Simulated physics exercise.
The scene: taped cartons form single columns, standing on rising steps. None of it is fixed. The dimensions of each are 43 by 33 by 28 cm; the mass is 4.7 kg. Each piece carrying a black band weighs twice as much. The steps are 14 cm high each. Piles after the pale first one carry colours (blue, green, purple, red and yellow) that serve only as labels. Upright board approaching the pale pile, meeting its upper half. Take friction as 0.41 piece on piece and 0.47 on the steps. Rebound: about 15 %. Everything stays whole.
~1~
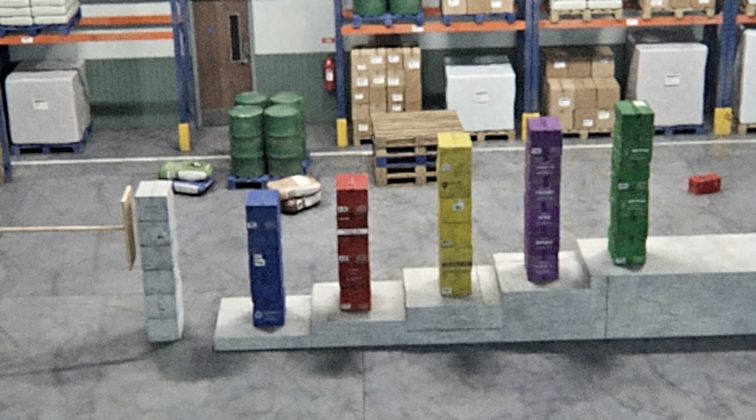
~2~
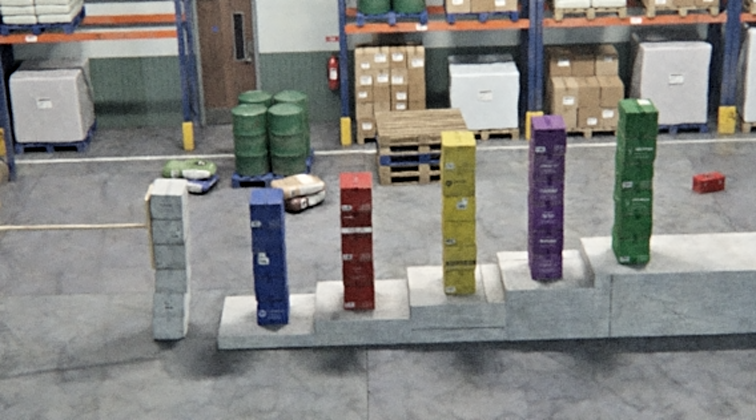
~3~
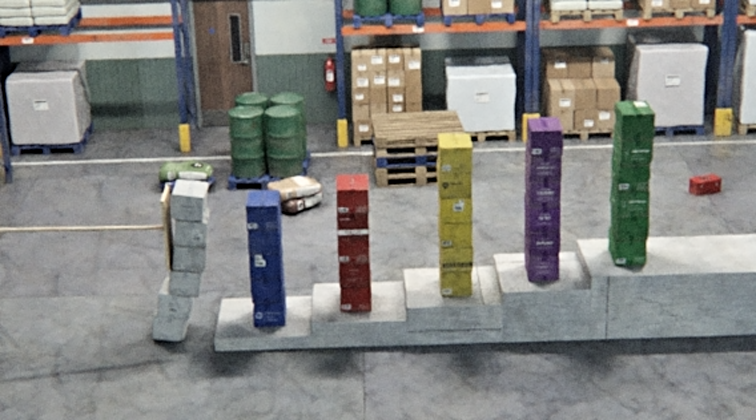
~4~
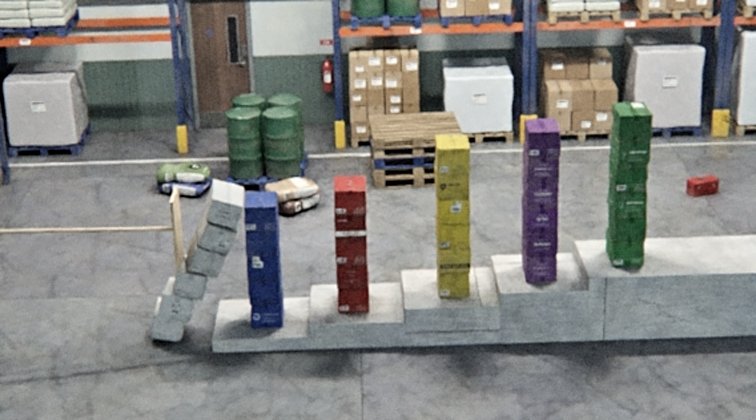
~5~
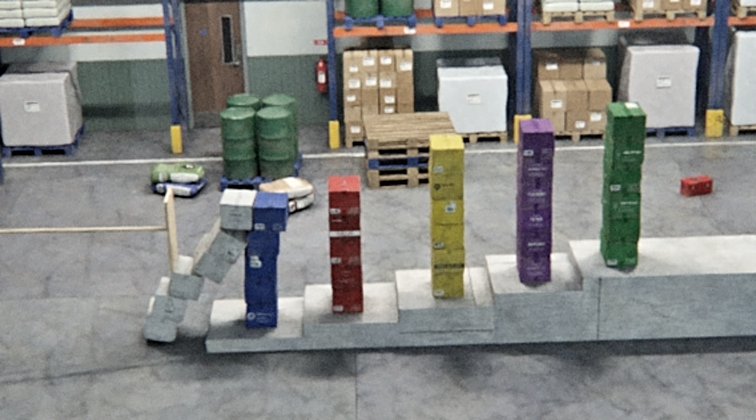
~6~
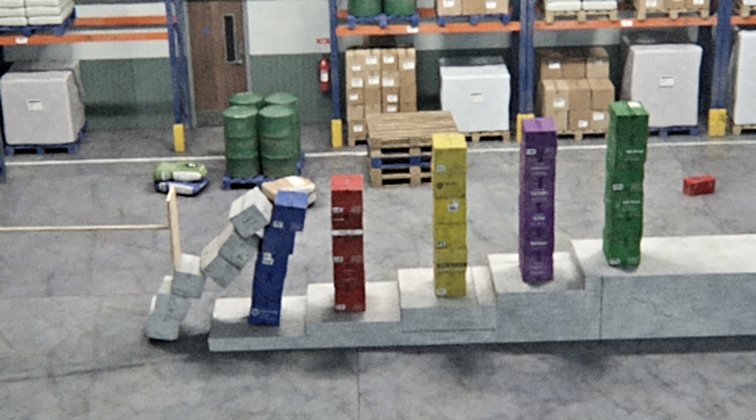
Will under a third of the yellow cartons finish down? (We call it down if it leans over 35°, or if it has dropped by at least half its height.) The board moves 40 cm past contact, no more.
No, more than a third do.
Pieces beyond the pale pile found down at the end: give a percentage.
85 per cent.
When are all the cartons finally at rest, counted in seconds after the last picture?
At around 5.5 s.
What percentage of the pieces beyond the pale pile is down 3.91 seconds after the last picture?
By then, 85 per cent.
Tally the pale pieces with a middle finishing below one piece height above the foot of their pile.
Number of pale pieces - 1.
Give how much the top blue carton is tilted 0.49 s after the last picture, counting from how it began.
Near 15 degrees from where it started.
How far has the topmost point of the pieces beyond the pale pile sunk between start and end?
I'd put it at around 90 cm.
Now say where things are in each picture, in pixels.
In the first picture (places mark the middle of the side facing us), board (125, 227) 11 cm short; top yellow carton (456, 160); top red carton (352, 202); the rest undisturbed.
The second picture shows board (149, 225) 9 cm in, top of the pale pile leaning 3°; top yellow carton (460, 158); the rest undisturbed.
The third picture shows board (164, 227) 29 cm in, top of the pale pile leaning 8°; top yellow carton (456, 160); the rest undisturbed.
The fourth picture shows board (174, 228) 40 cm in, stopped, top of the pale pile leaning 21°; top yellow carton (454, 161); the rest undisturbed.
The fifth picture shows board (168, 228) 40 cm in, stopped, top of the pale pile leaning 4°; top yellow carton (448, 161); top blue carton (270, 220) shifted 17 cm; 3 disturbed, none down.
The sixth picture shows board (170, 226) 40 cm in, stopped, top of the pale pile leaning 33°; top yellow carton (451, 160); top blue carton (289, 218) leaning 9°; steepest lean 9°, the carton at (279, 242); 5 disturbed, none down.
Then, 0.49 s after the last picture, 3 of the pale pile down; none of the 6 yellow cartons down (0 of 28 in all colours); top yellow carton unmoved; top blue carton leaning 15°.
Then, 1.71 s after the last picture, 3 of the pale pile down; none of the 6 yellow cartons down (8 of 28 in all colours); top yellow carton leaning 9°; top red carton leaning 18°, 30 cm lower.
Then, 3.09 s after the last picture, 3 of the pale pile down; 5 of the 6 yellow cartons down (16 of 28 in all colours); top yellow carton leaning 43°, 54 cm lower; top blue carton leaning 27°, 55 cm lower.
Then, 3.91 s after the last picture, 3 of the pale pile down; 5 of the 6 yellow cartons down (24 of 28 in all colours); top yellow carton leaning 43°, 66 cm lower; top purple carton on its side.
At rest, 3 of the pale pile down; 5 of the 6 yellow cartons down (24 of 28 in all colours); top yellow carton leaning 43°, 67 cm lower; top purple carton upside down. That is 83 per cent. As the last picture would show them, middles, top yellow carton near (578, 210).
